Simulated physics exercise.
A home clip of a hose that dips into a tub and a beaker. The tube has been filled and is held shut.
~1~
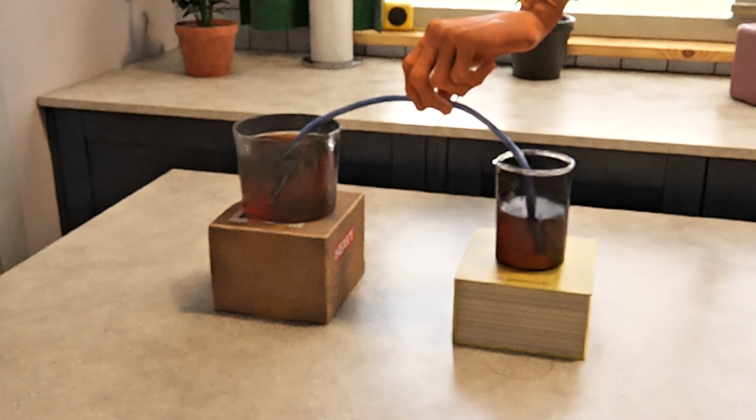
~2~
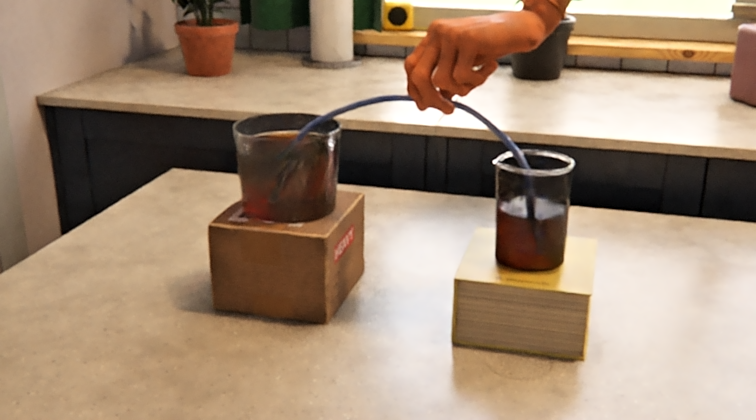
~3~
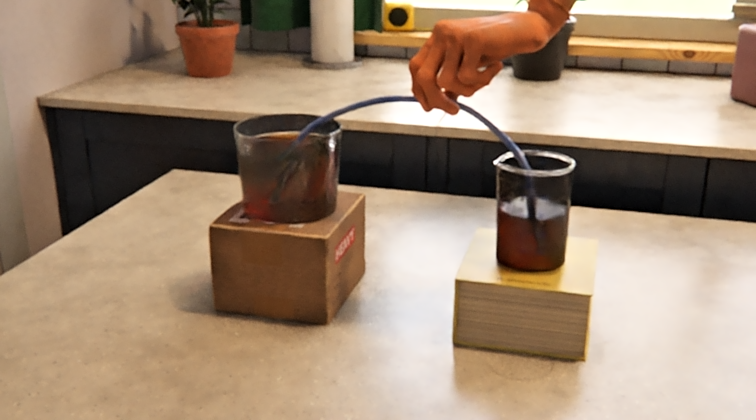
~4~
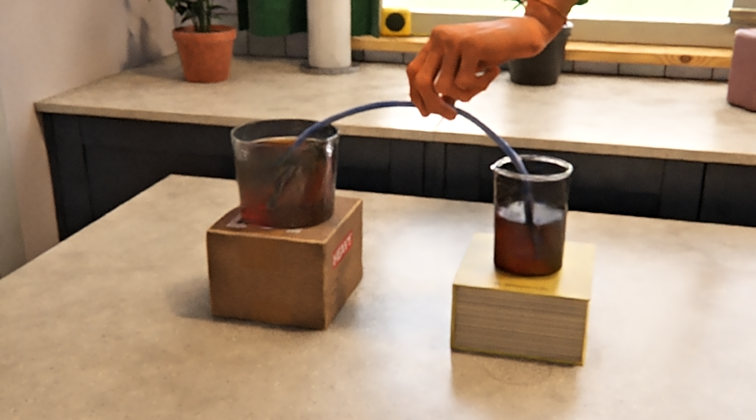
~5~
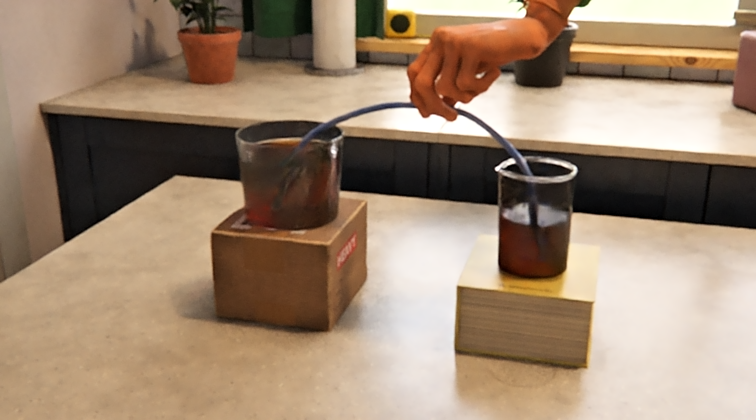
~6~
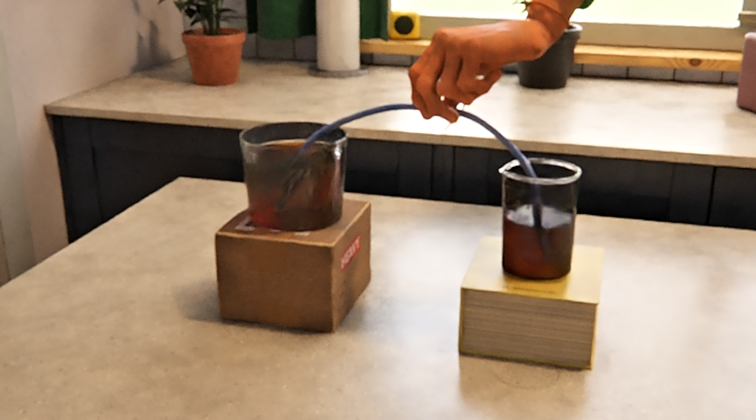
The clip shows a hand pinching a blue hose arched between a tub of dark liquid on a brown box at left and a beaker on a thick book at right; the liquid levels show no visible change.
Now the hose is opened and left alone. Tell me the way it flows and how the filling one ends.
Flow is towards the right one, and the taker stays below its rim.
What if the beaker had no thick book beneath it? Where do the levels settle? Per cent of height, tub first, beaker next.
About 15 and 100 per cent.
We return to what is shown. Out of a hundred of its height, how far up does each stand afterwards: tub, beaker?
In turn 60 and 80 per cent.
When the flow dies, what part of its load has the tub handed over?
Some 20 per cent.
Next, the tub is about two thirds full; the beaker is about two thirds full.
After that, the tub is about two thirds full; the beaker is about three quarters full.
Finally, the tub is about two thirds full; the beaker is about three quarters full; the two surfaces are level.
